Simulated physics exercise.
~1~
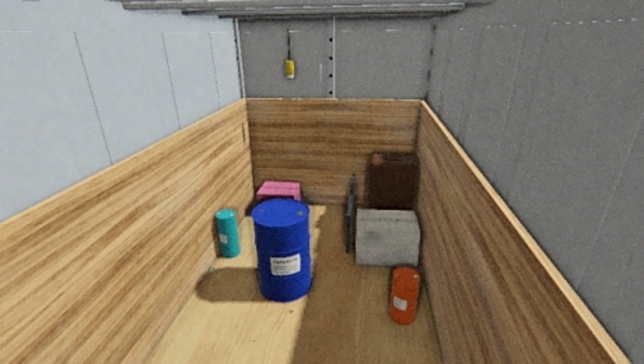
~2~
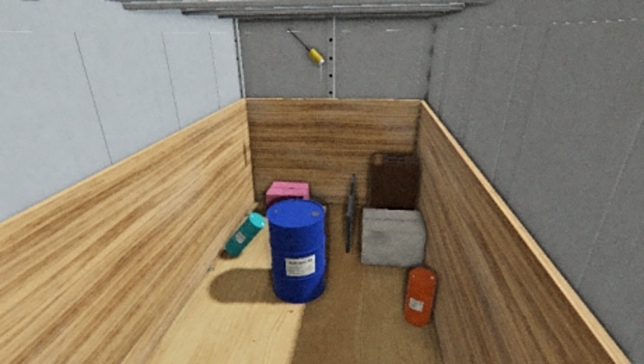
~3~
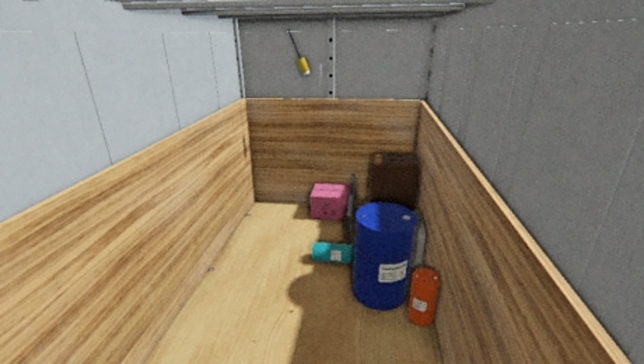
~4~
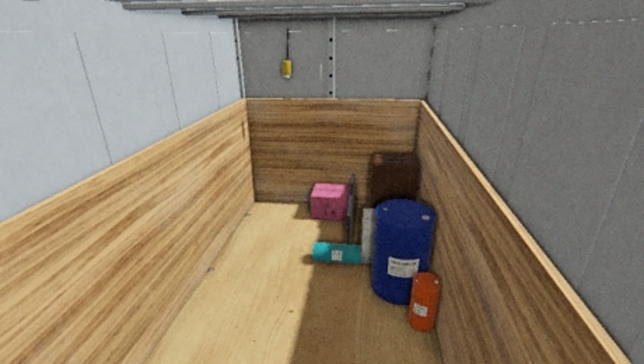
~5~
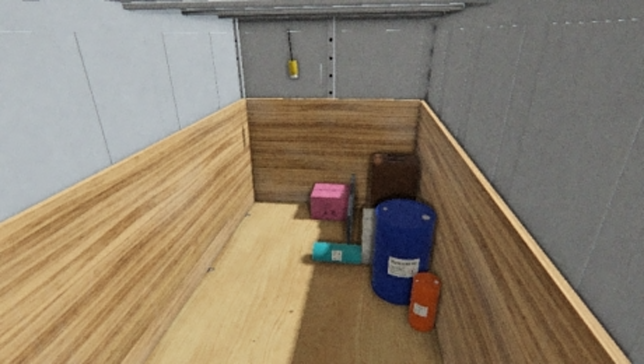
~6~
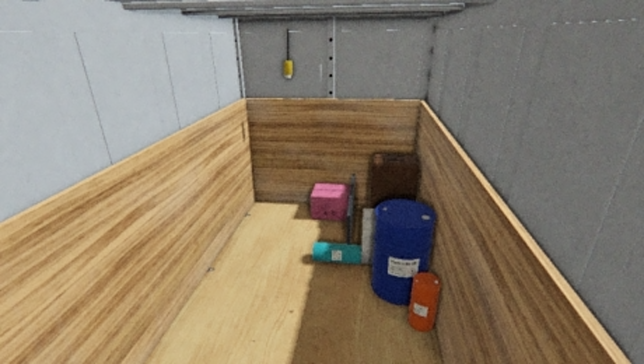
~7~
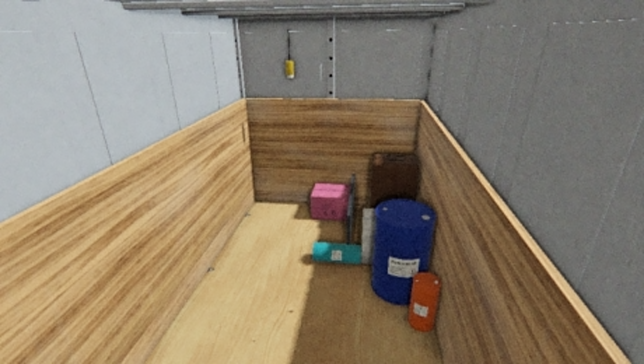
The video shows a wood-lined cargo bay where a hanging yellow lamp swings as a blue drum, pink box and turquoise canister slide right, the canister tipping onto its side, while an orange canister shifts slightly; the load then rests, with the drum upright near the right wall.
